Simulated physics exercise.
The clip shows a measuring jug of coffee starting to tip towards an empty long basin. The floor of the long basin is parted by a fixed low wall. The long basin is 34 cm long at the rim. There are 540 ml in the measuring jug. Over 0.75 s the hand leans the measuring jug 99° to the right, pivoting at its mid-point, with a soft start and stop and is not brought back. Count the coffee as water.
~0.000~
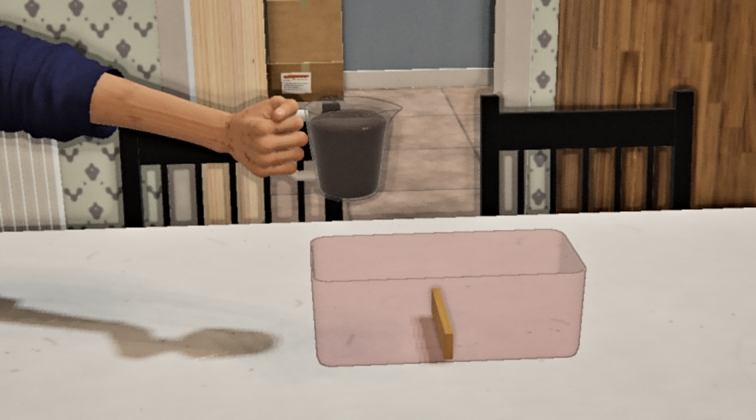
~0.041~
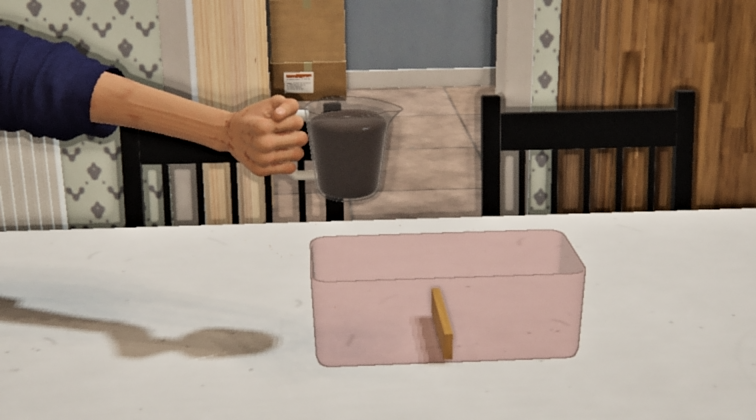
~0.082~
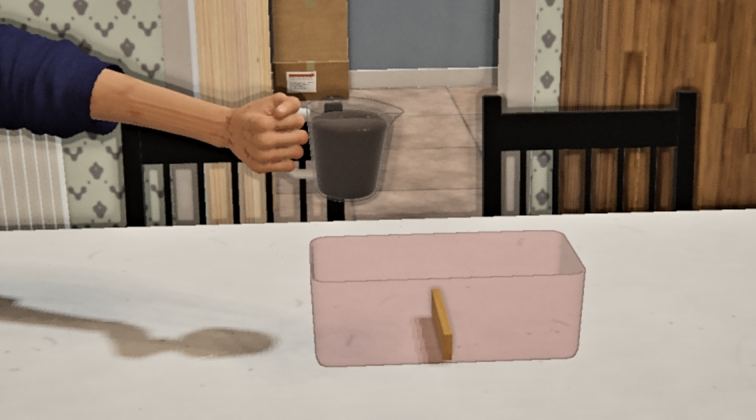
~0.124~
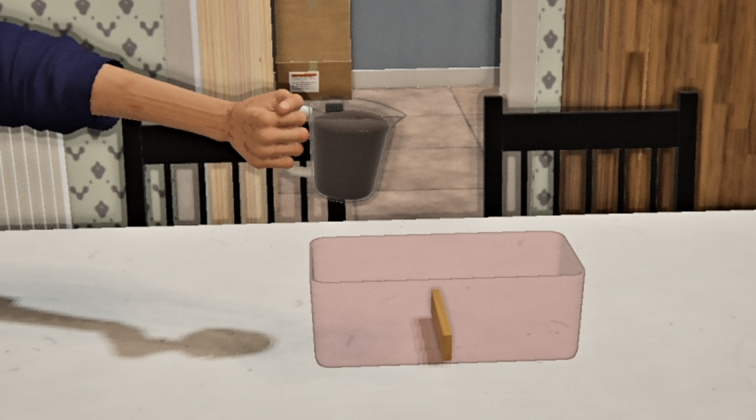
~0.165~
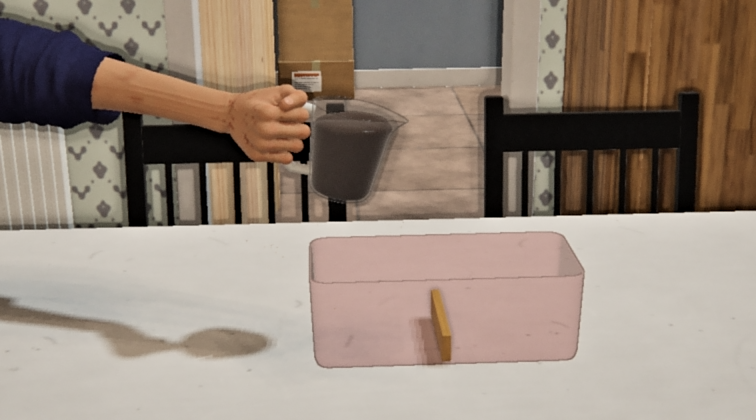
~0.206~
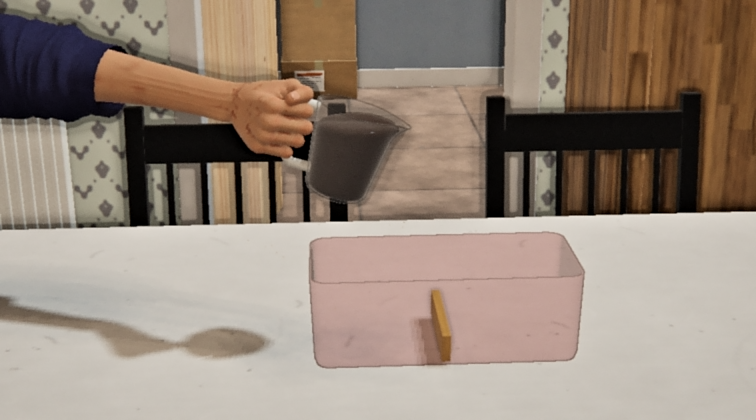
Measuring jug of dark liquid tilting slightly to the right in a person's hand above a long, empty pink see-through basin.
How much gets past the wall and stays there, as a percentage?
About 80 per cent.
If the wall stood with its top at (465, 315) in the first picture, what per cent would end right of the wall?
In that case some 20 per cent.
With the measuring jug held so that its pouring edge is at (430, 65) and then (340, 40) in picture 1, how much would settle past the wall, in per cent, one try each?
In turn about 90 and 5 per cent.
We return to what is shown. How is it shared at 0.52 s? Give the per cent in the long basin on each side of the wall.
Left about 0, right about 8.
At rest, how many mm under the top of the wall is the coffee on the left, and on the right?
Left about 32 mm, right about 20 mm.
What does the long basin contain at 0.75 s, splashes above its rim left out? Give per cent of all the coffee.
Near 62 in a hundred.
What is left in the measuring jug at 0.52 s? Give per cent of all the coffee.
Near 68 in a hundred.
After 0.52 s the tilt is 78° and 67 per cent is still to pour, 0 is left of the wall and 8 right of it.
After 0.75 s the tilt is 99° and 18 per cent is still to pour, 9 is left of the wall and 54 right of it.
After 0.99 s the tilt is 99° and 2 per cent is still to pour, 15 is left of the wall and 80 right of it.
After 1.25 s the tilt is 99° and 0 per cent is still to pour, 19 is left of the wall and 80 right of it.
In the end 19 per cent lies left of the wall, 80 right of it and 1 outside.
